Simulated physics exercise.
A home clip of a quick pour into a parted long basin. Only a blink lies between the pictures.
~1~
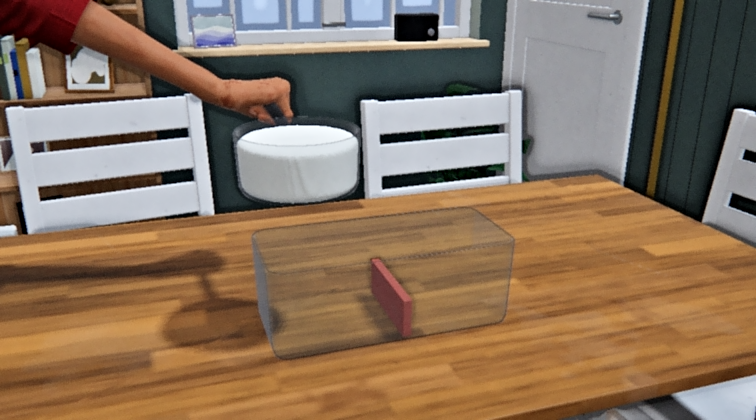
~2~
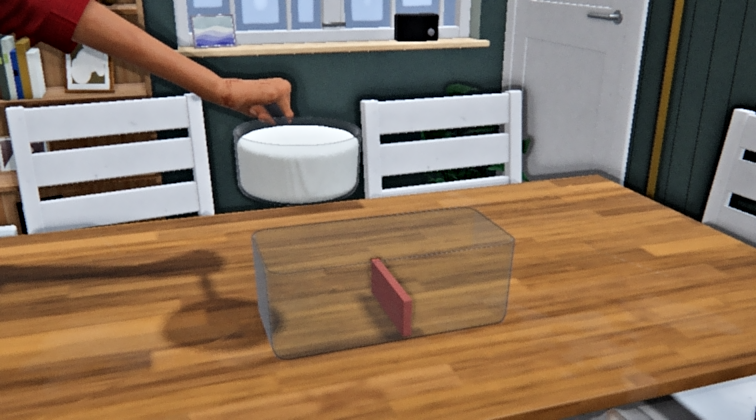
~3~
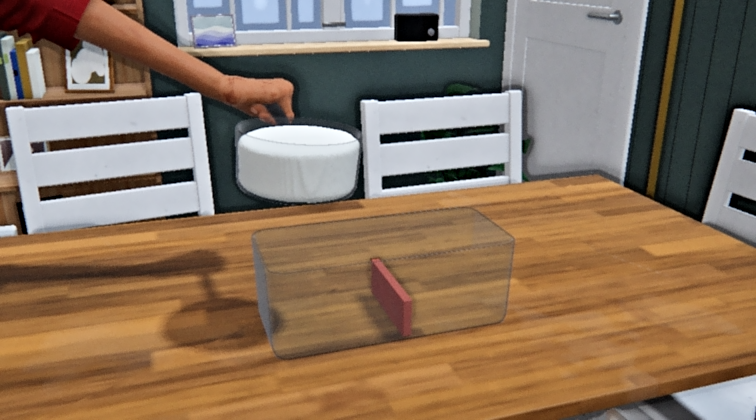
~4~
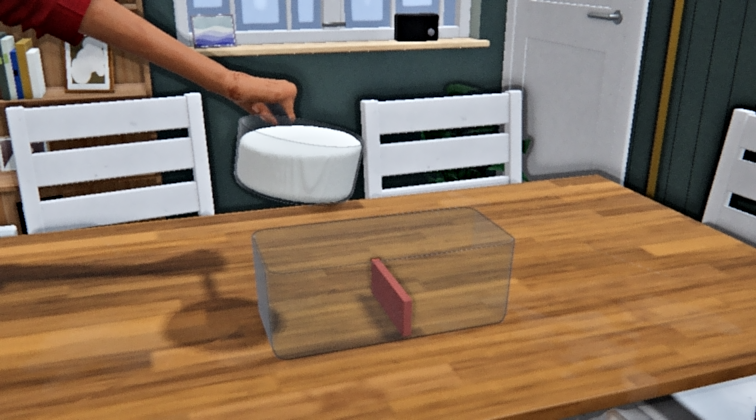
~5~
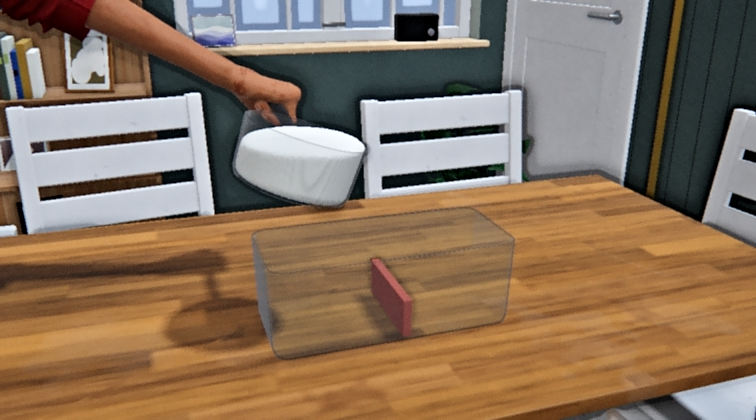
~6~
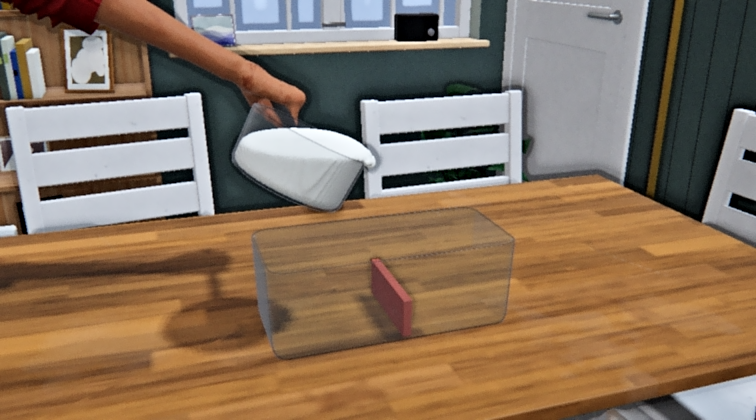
A hand holding a clear round container of white liquid stays nearly still, then tilts it steadily rightward above a transparent box with a low red divider on a wooden table, the liquid reaching the container's right edge.
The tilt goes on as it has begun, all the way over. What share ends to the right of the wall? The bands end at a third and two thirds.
It comes to from a third to two thirds.
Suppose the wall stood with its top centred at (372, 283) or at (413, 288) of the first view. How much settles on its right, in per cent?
The first gives 80 %, the second 25 %.
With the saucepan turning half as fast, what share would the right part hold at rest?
Roughly 70 in a hundred.
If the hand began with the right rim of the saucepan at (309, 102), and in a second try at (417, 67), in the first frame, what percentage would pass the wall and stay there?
In turn 5 and 80 in a hundred.
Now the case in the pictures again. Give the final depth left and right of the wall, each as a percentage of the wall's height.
Left: 30 %. Right: 60 %.
A moment on, the saucepan is tipped on its side and 31 per cent is still to pour, 4 is left of the wall and 31 right of it.
Next, the saucepan is tipped on its side and 8 per cent is still to pour, 27 is left of the wall and 60 right of it.
Then the saucepan is tipped on its side and 2 per cent is still to pour, 37 is left of the wall and 59 right of it.
Later the saucepan is tipped on its side and 0 per cent is still to pour, 40 is left of the wall and 59 right of it.
Finally, 41 per cent lies left of the wall, 59 right of it and 0 outside.
